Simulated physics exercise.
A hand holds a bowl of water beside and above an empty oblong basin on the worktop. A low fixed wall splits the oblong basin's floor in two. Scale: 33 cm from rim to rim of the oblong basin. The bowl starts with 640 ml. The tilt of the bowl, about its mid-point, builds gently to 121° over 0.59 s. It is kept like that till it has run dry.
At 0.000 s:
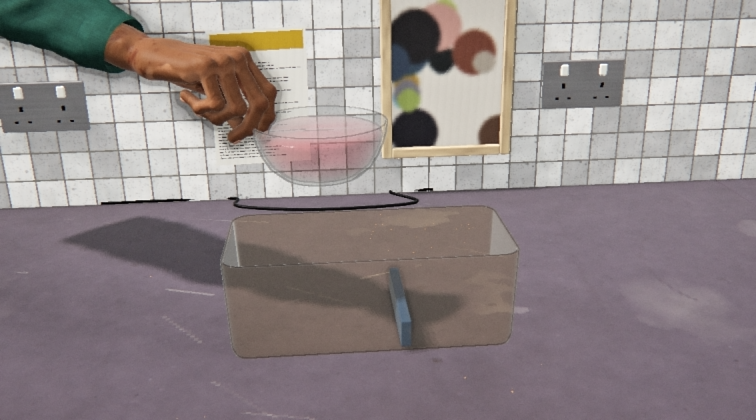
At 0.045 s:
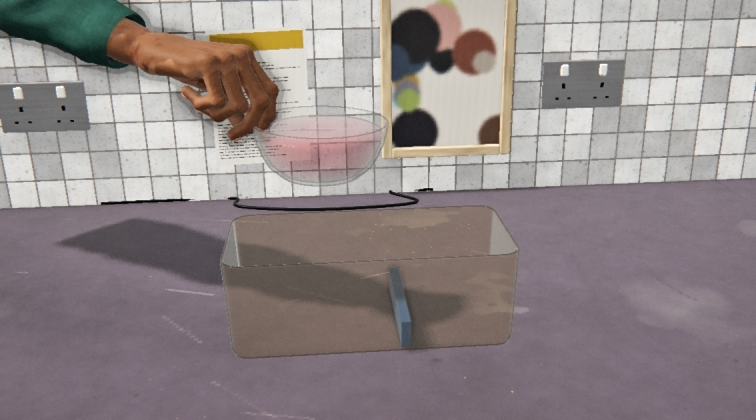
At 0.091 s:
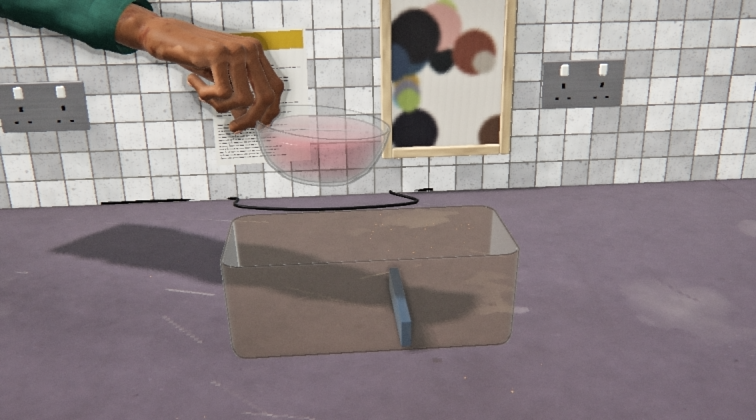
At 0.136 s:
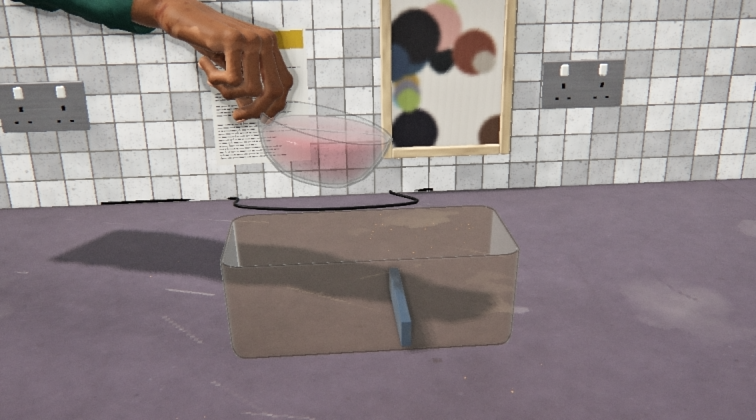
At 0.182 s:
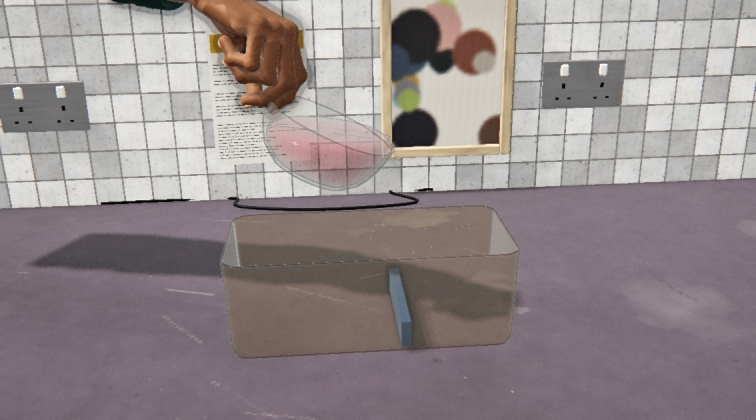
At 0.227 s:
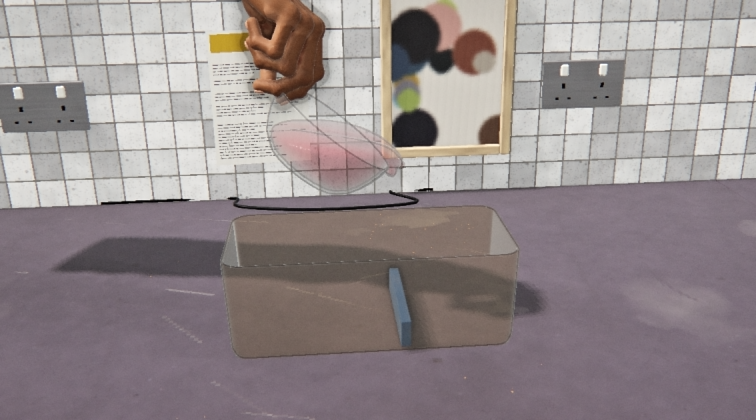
A hand held a clear bowl of pinkish liquid above an empty oblong basin on the worktop, then gradually tilted it to the right until a little of the liquid reached over the lower edge.
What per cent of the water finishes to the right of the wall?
The far part has some 51 per cent.
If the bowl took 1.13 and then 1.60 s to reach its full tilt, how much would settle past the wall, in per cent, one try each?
First 75, then 80 per cent.
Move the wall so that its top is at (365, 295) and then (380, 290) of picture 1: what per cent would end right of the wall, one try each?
In turn about 75 and 75 per cent.
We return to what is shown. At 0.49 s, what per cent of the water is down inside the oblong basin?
Some 90 per cent.
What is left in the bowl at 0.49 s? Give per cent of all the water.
About 2 per cent.
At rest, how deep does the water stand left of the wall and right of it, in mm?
Some 10 mm on the left and 18 mm on the right.
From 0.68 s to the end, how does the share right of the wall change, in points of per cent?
It goes down by about 7.
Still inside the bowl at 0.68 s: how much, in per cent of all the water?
Near 0 in a hundred.
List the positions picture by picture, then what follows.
In the first picture, tilt 0°; pouring edge (387, 121); surface from (256, 130) to (382, 126); the oblong basin's rim runs from (227, 242) to (506, 229); the wall's top is at (400, 294).
In the second picture, tilt 2°; pouring edge (387, 123); surface from (256, 129) to (383, 127).
In the third picture, tilt 7°; pouring edge (389, 129); surface from (258, 126) to (386, 131).
In the fourth picture, tilt 15°; pouring edge (390, 138); surface from (262, 125) to (388, 133).
In the fifth picture, tilt 26°; pouring edge (390, 152); surface from (266, 125) to (386, 142); 4 per cent is over the edge.
In the sixth picture, tilt 39°; pouring edge (387, 166); surface from (270, 129) to (368, 143); 12 per cent is over the edge.
Then, 0.49 s in, the tilt is 112° and 2 per cent is still to pour, 21 is left of the wall and 69 right of it.
Then, 0.68 s in, the tilt is 121° and 0 per cent is still to pour, 29 is left of the wall and 58 right of it.
Then, 0.87 s in, the tilt is 121° and 0 per cent is still to pour, 39 is left of the wall and 59 right of it.
Then, 1.09 s in, the tilt is 121° and 0 per cent is still to pour, 46 is left of the wall and 52 right of it.
Finally, 47 per cent lies left of the wall, 51 right of it and 2 outside.
